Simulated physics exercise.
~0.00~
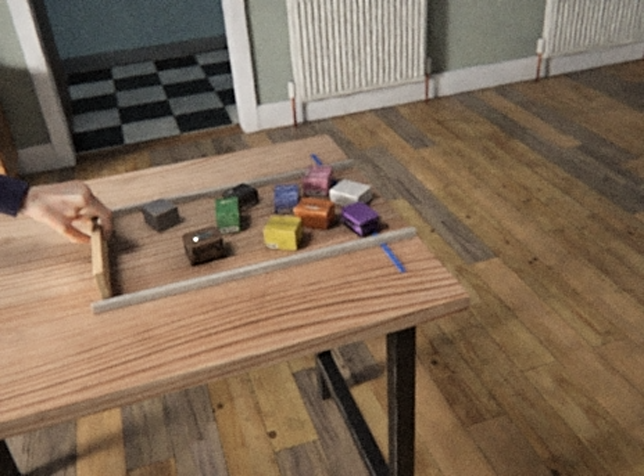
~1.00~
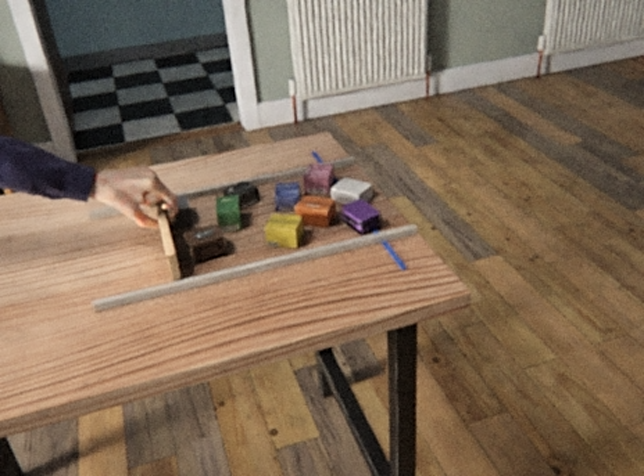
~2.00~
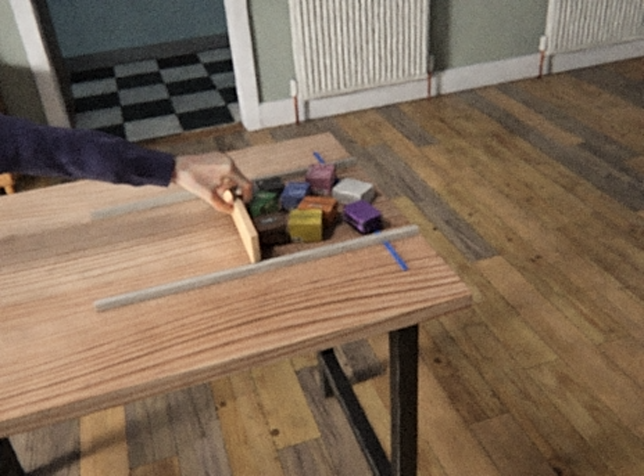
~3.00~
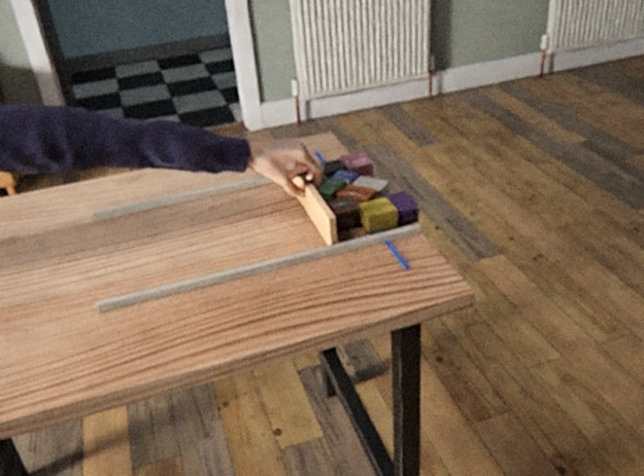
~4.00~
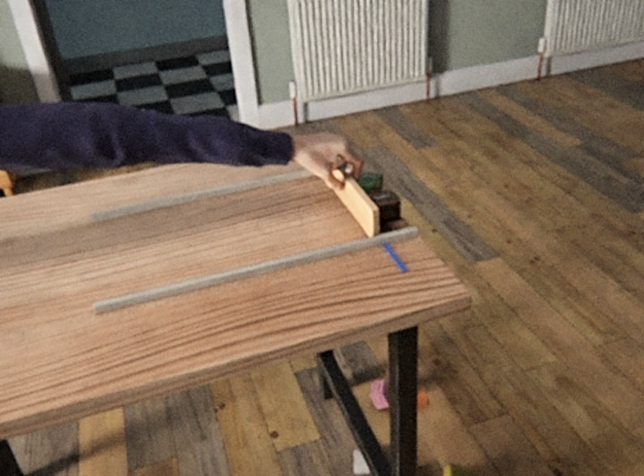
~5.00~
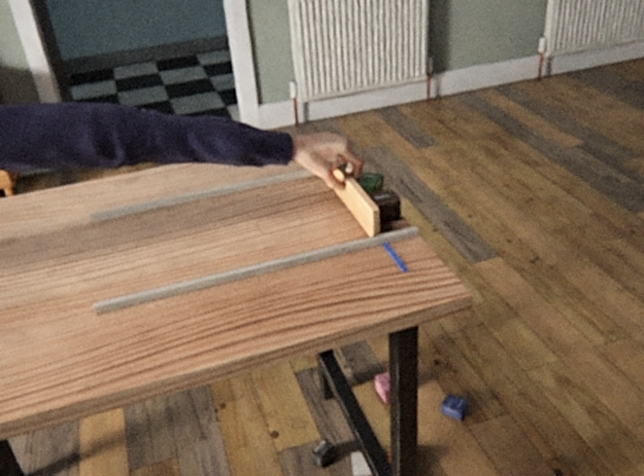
The footage shows a hand pushing a small board rightward along a wooden table between two strips, gathering scattered colourful blocks and driving them toward the edge. Most drop to the floor, while a green block and a dark one remain beside the board as it stops.
